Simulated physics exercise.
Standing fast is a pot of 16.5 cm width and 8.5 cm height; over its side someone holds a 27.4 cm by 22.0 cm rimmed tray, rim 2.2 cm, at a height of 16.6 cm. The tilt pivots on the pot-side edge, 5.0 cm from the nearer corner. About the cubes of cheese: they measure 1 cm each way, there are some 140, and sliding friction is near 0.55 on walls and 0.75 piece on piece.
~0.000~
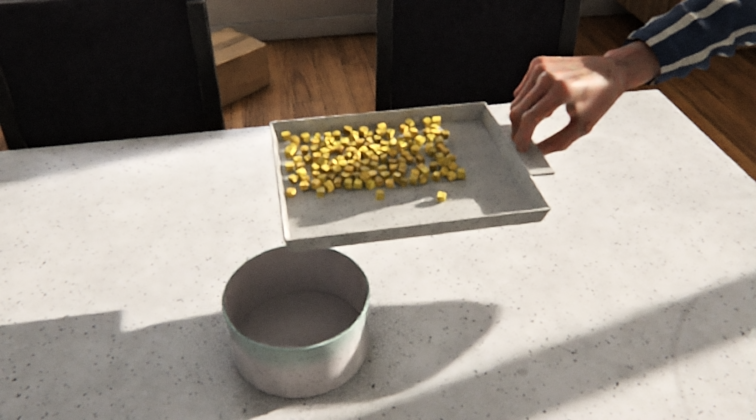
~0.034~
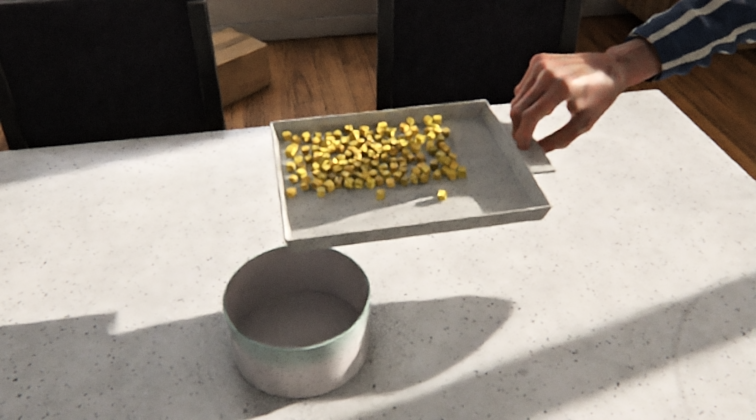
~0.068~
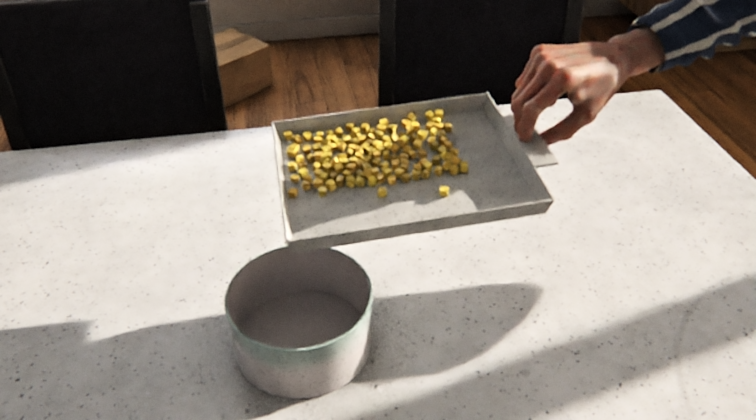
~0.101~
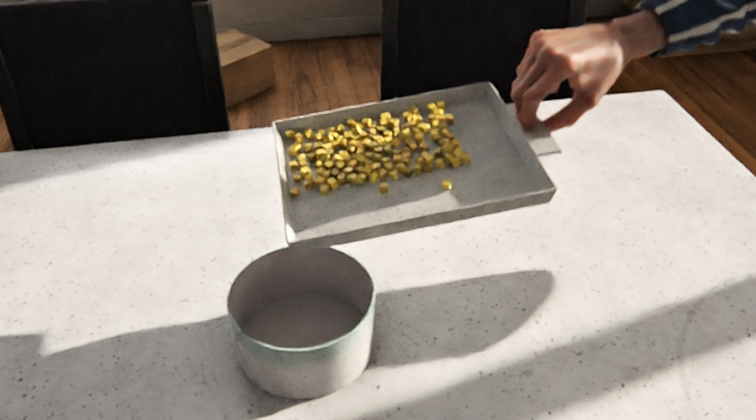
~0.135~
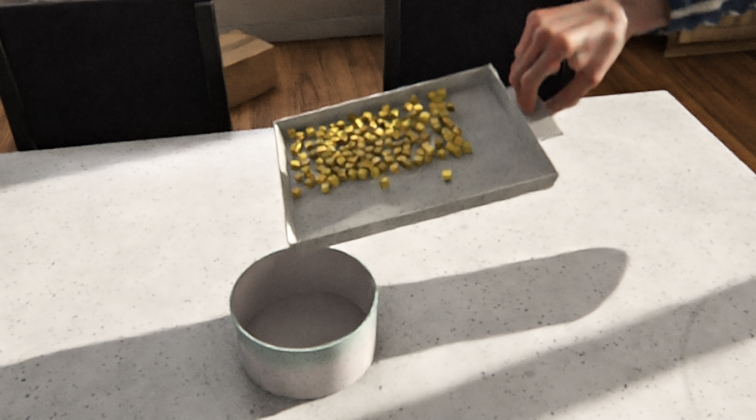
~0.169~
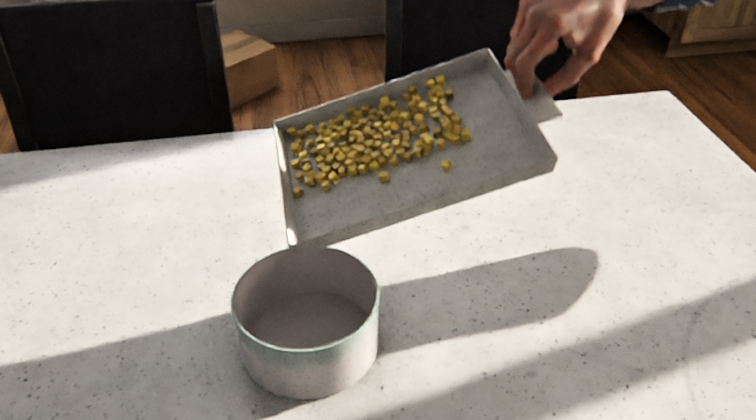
In the video, a hand grips the right end of a gray rimmed tray holding small yellow cubes and raises that side, tilting the tray gradually down to the left above a round pot on a speckled table.
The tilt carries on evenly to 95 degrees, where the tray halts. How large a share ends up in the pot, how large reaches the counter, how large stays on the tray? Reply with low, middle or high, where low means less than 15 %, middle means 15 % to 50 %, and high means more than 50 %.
My answer: Pot - middle; counter - high; tray - low.
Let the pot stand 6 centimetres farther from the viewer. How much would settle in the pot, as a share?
About 20 %.
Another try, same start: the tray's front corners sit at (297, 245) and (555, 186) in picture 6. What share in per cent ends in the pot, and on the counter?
Split: Pot = 80, counter = 20.
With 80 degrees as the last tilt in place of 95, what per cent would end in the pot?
That would give about 20 per cent.
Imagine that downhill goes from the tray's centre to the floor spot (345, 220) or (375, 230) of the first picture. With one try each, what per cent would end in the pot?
First try: About 75 percent; second try: About 75 percent.
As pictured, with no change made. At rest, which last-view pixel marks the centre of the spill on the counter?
You'll find it at about pixel (184, 304).
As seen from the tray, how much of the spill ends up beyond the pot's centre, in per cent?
100 per cent.
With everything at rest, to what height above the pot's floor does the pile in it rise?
My guess is around 1.5 centimetres.
After 0.44 s, tilt 55 degrees; the tray holds 100 %, the pot 0 %.
After 0.62 s, tilt 81 degrees; the tray holds 95 %, the pot 0 %.
Then, at 0.92 s, tilt 95 degrees; the tray holds 0 %, the pot 20 %.
In the end, at 2.1 s, pot 25 %, counter 75 %, tray 0 %.
